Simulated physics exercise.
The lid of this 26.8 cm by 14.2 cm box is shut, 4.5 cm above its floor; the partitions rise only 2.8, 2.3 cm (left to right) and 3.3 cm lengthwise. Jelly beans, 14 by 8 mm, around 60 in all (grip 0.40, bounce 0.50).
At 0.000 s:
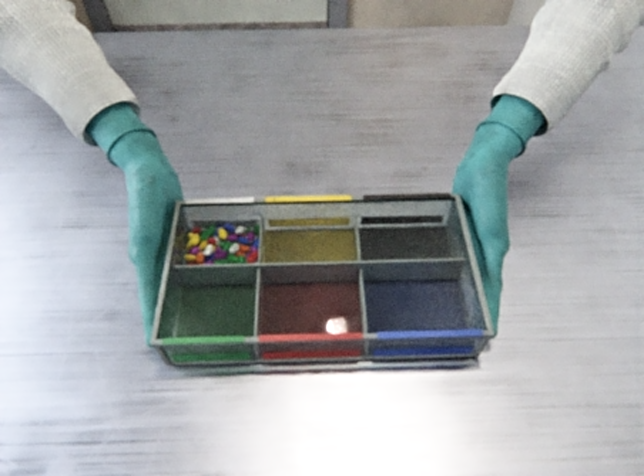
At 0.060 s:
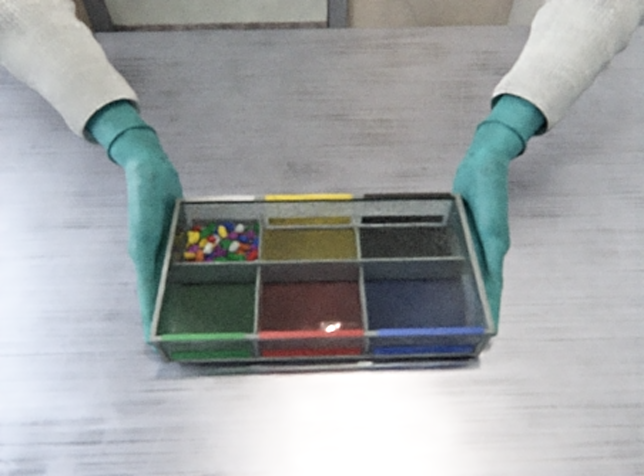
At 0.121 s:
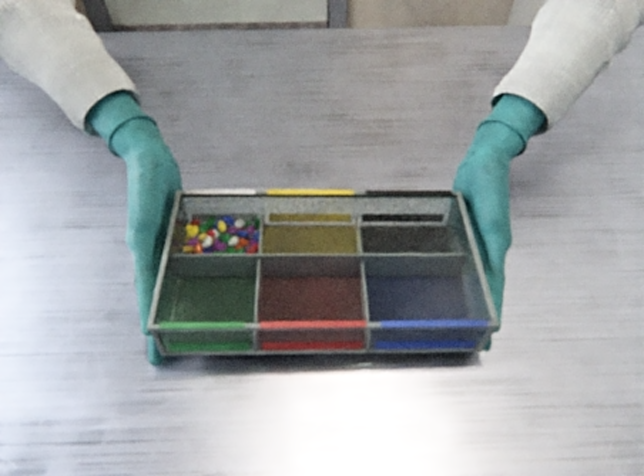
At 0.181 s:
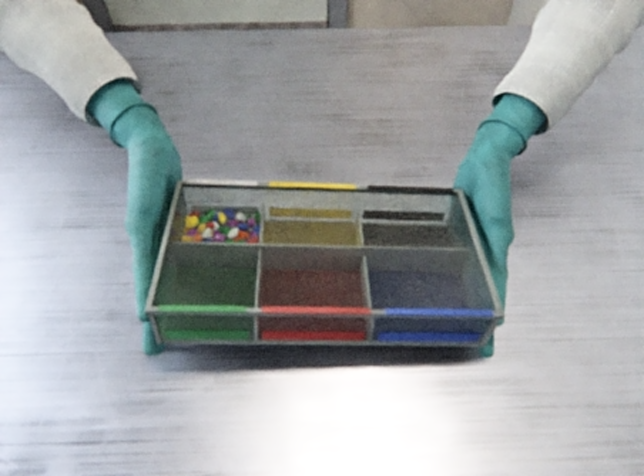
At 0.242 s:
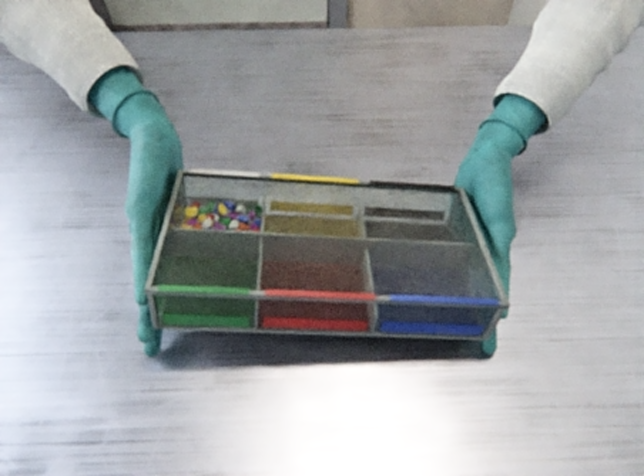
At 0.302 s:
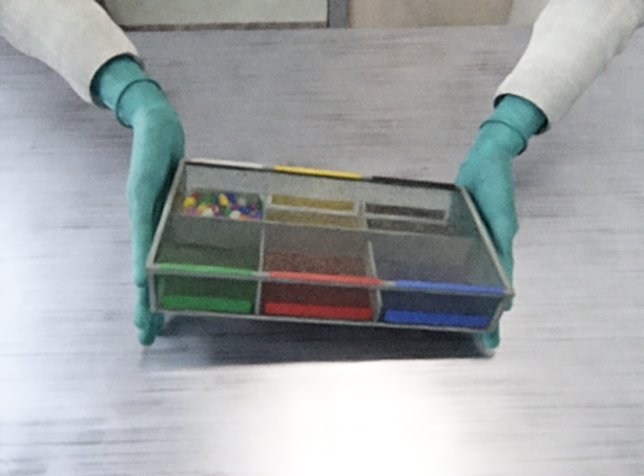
Two gloved hands lift and tilt a clear divided box with colourful beans in one compartment.
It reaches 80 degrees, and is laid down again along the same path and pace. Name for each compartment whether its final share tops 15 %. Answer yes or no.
Red compartment: No; blue compartment: No; green compartment: No; yellow compartment: No; white compartment: Yes; black compartment: No.
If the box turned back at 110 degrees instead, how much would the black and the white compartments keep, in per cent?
Black 30, white 70.
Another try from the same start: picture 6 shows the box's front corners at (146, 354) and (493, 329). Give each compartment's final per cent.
Red 0; blue 0; green 10; yellow 0; white 90; black 0.
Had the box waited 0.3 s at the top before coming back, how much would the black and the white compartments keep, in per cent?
In that case black 0; white 90.
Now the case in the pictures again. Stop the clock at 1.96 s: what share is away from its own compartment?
Roughly 10 per cent.
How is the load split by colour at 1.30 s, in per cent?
Red 0, blue 0, green 0, yellow 5, white 95, black 0.
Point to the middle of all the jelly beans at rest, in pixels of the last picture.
Near (239, 239).
After 1.30 s, tilt 79 degrees; yellow 5 %, white 95 %.
After 1.96 s, tilt 34 degrees; yellow 5 %, white 90 %.
After 2.66 s, tilt 0 degrees; yellow 5 %, white 90 %.
At rest (3.3 s), red 0 %, blue 0 %, green 0 %, yellow 5 %, white 90 %, black 0 %.
